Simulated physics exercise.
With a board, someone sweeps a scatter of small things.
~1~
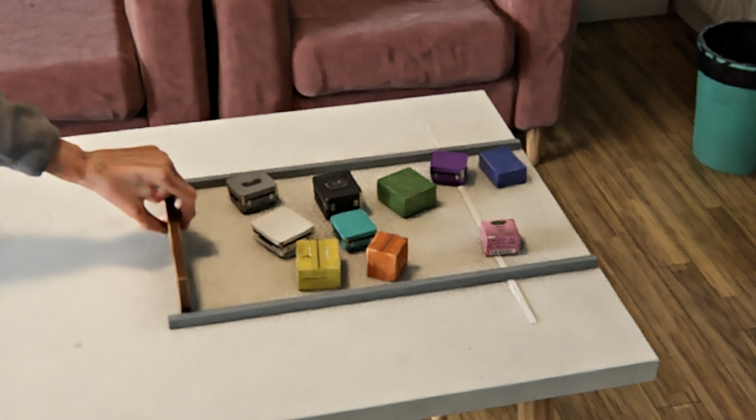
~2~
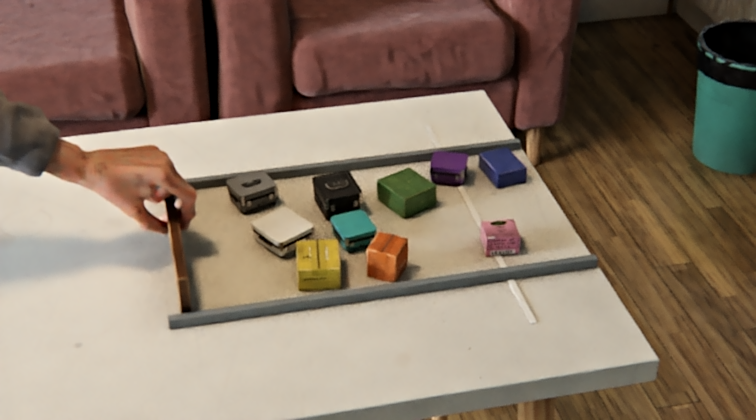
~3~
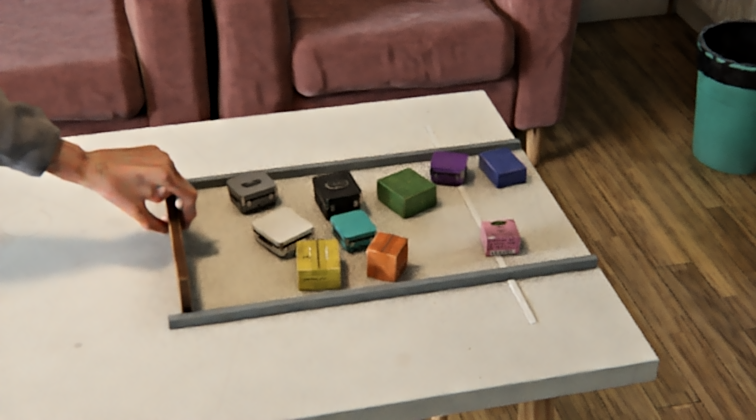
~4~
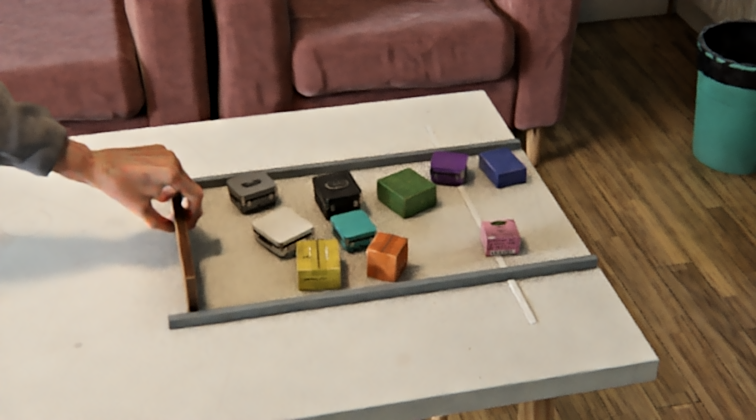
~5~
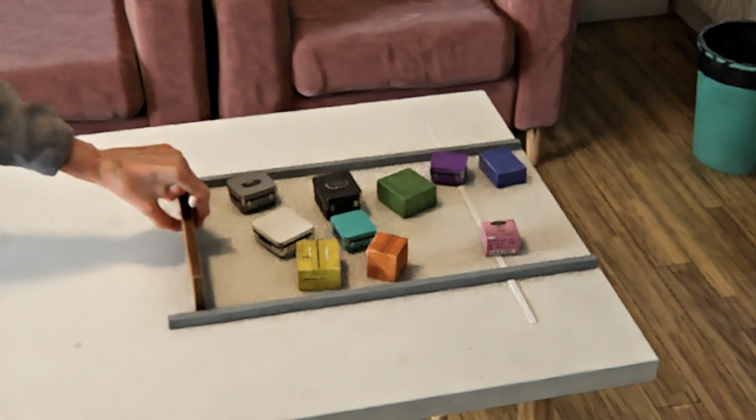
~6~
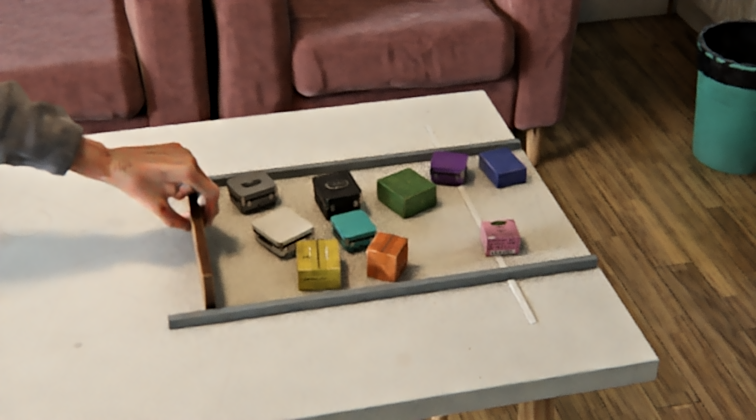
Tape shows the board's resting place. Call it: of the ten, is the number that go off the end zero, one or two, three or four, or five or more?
One or two go off.
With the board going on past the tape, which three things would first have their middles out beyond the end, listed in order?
Order, earliest first: Blue block, pink box, green block.
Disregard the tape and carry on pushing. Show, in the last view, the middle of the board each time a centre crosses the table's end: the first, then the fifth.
Around (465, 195); afterwards around (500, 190).
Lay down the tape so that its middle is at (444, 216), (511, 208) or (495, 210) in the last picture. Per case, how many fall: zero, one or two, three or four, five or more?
Taking them in turn, none at all; 5 or more; three or four.
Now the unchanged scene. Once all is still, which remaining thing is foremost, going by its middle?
That's the pink box.
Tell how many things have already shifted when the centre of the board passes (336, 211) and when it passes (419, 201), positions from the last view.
7 at one spot and 9 at the other.
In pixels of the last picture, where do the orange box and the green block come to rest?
You'll find the first one at (553, 238) and the second at (549, 192).
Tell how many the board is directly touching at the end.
The count comes out at 3.
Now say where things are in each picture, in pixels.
Blue block (502, 167); pink box (500, 237); purple case (449, 169); board (174, 232); tape (474, 212), in the first picture.
Pink box (500, 237); yellow box (318, 265), in the second picture.
Purple case (449, 169); black case (337, 196), in the third picture.
Blue block (502, 168); green block (407, 192), in the fourth picture.
Pink box (500, 237); turquoise case (354, 232), in the fifth picture.
Blue block (502, 168); pink box (500, 237); purple case (449, 169); board (197, 229); tape (474, 212), in the sixth picture.
Soon after, none off yet; blue block at rest near (502, 168); pink box at rest near (500, 237); purple case at rest near (449, 169).
In the end, the number that fall off is one or two; gone, blue block.
